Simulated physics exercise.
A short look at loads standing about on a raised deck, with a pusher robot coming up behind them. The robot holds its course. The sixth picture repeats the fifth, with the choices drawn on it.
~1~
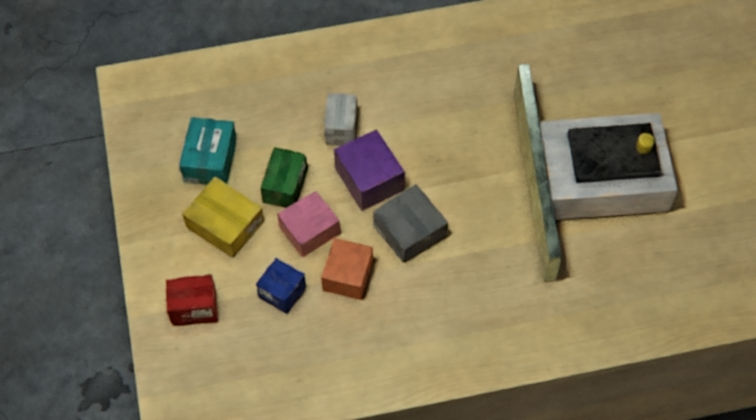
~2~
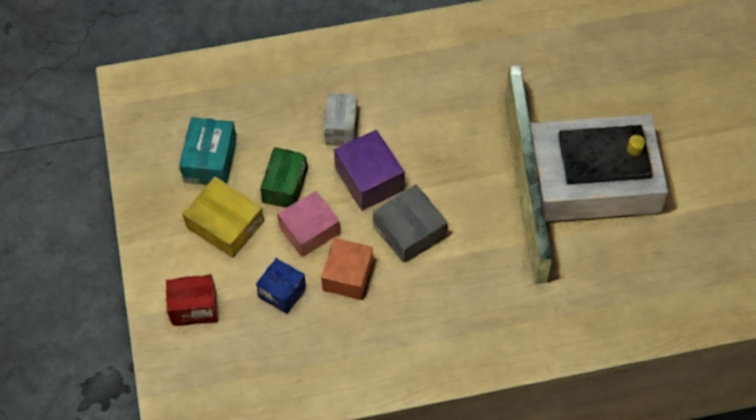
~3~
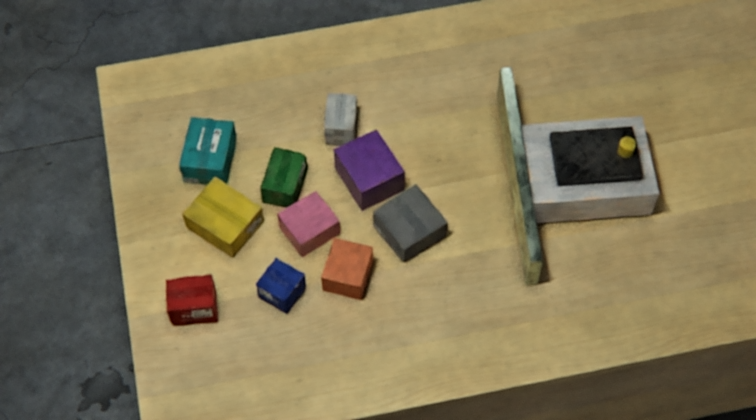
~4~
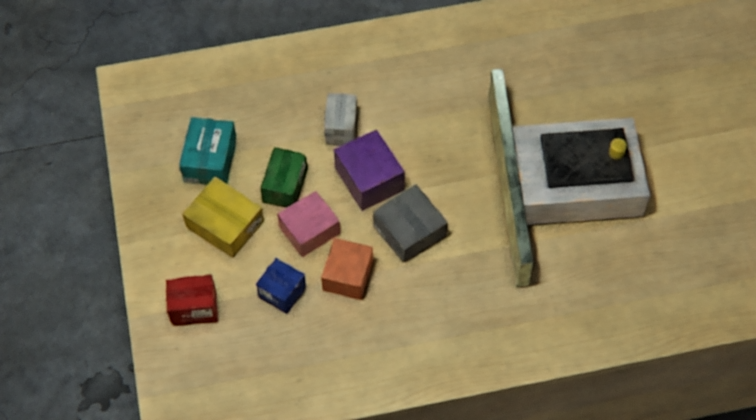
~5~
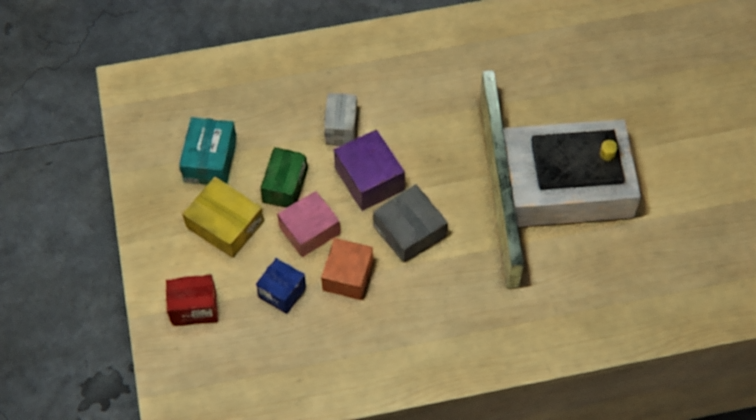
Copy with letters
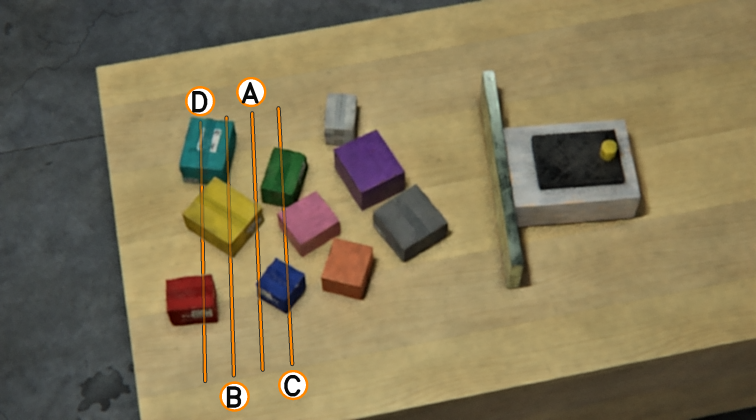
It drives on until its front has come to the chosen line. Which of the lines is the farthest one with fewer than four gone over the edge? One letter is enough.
As far as mark D.
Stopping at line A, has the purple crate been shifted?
By then, yes.
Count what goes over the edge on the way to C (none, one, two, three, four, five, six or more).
In all, none.
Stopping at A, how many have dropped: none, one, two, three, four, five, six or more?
The count is none.
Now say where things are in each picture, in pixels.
The first frame shows yellow parcel (224, 217); turquoise parcel (208, 152); grey box (410, 224).
The second frame shows robot (598, 154); orange crate (347, 269).
The third frame shows robot (589, 155); white box (341, 120).
The fourth frame shows robot (580, 157); purple crate (369, 170).
The fifth frame shows robot (571, 159); blue parcel (282, 285); yellow parcel (224, 217); turquoise parcel (208, 152).
On the marked copy, A at (257, 234); B at (230, 239); C at (285, 229); D at (203, 245).
Following D. Soon after the start, robot (465, 179); purple crate (361, 166); grey box (364, 222).
Later, robot (357, 199); yellow parcel (149, 221); red parcel (179, 305).
In the end, robot (273, 214); red parcel over the edge; yellow parcel over the edge; two fallen.
As for the rest, A is within the limit but short; B is within the limit but short; C is within the limit but short.
